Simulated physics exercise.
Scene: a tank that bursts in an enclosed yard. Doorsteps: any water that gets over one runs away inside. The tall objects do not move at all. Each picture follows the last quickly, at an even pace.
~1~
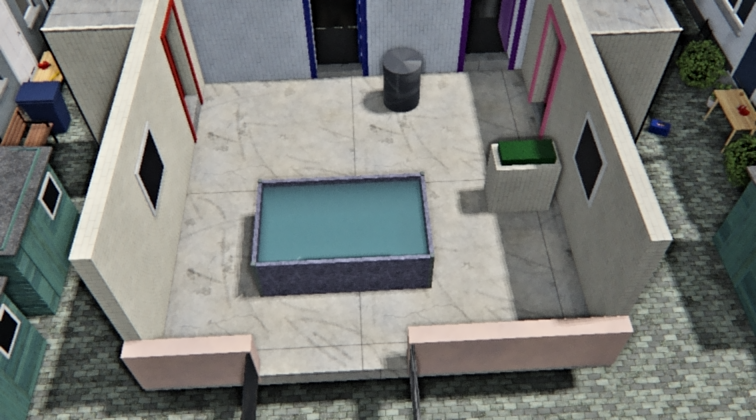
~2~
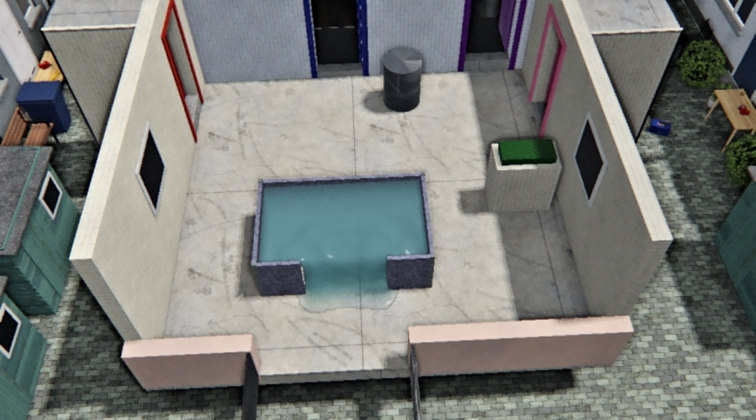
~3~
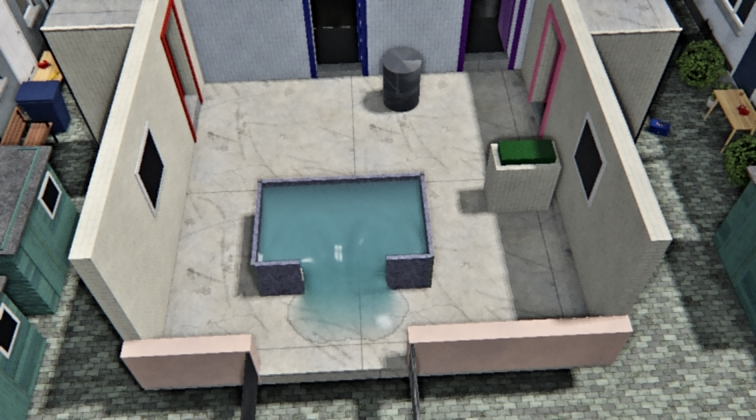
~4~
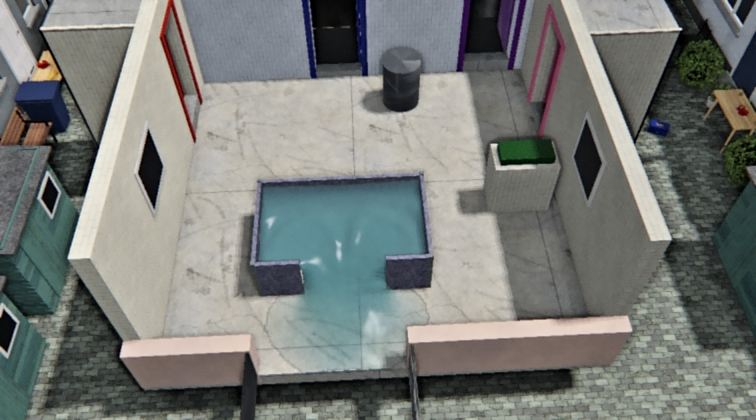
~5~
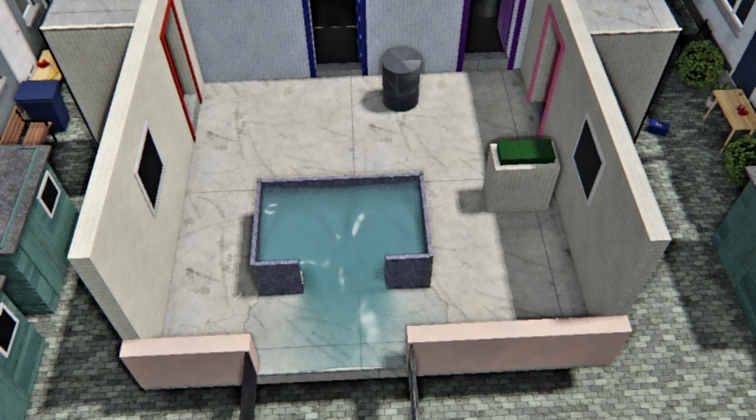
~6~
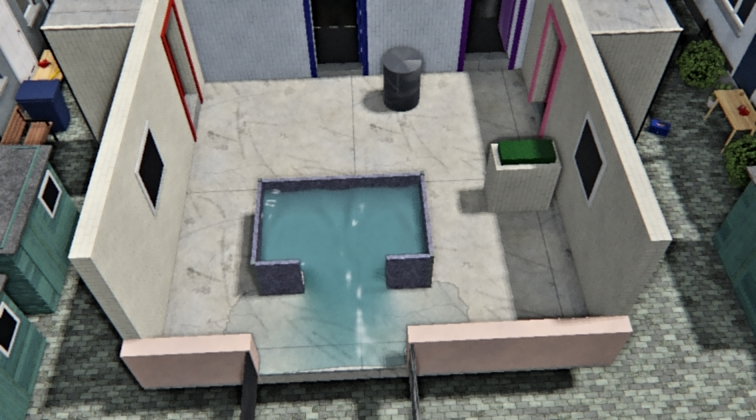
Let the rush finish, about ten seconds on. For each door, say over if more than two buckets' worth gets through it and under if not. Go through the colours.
Pink door: Under, red door: Under, purple door: Under, blue door: Under.
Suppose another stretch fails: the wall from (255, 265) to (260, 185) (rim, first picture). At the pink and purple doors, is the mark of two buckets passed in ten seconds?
Lab note: Pink above the mark, purple below the mark.
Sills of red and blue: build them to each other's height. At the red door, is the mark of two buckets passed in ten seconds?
Outcome at red: It remains short of it.
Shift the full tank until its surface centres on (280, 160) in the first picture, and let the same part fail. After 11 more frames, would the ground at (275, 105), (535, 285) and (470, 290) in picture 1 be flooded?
Well, in the order you listed them, they'd be unreached, unreached and unreached.
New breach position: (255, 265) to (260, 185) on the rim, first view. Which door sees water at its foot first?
It is the one in red.
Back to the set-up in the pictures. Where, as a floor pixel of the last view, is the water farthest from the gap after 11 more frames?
Somewhere close to (585, 341).
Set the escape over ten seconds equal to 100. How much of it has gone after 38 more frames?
I'd say about 85 per cent.
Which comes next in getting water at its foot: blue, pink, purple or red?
I'd say it's the pink door.
A moment on, water covers 15 % of the floor; the pink door not reached, the red door not reached, the purple door not reached, the blue door not reached.
Next, water covers 20 % of the floor; the pink door not reached, the red door not reached, the purple door not reached, the blue door not reached.
Then, water covers 25 % of the floor; the pink door not reached, the red door not reached, the purple door not reached, the blue door not reached.
Later, water covers 25 % of the floor; the pink door wet at the sill, nothing in, the red door not reached, the purple door not reached, the blue door not reached.
In the end, water covers 30 % of the floor; the pink door wet at the sill, nothing in, the red door not reached, the purple door not reached, the blue door not reached.
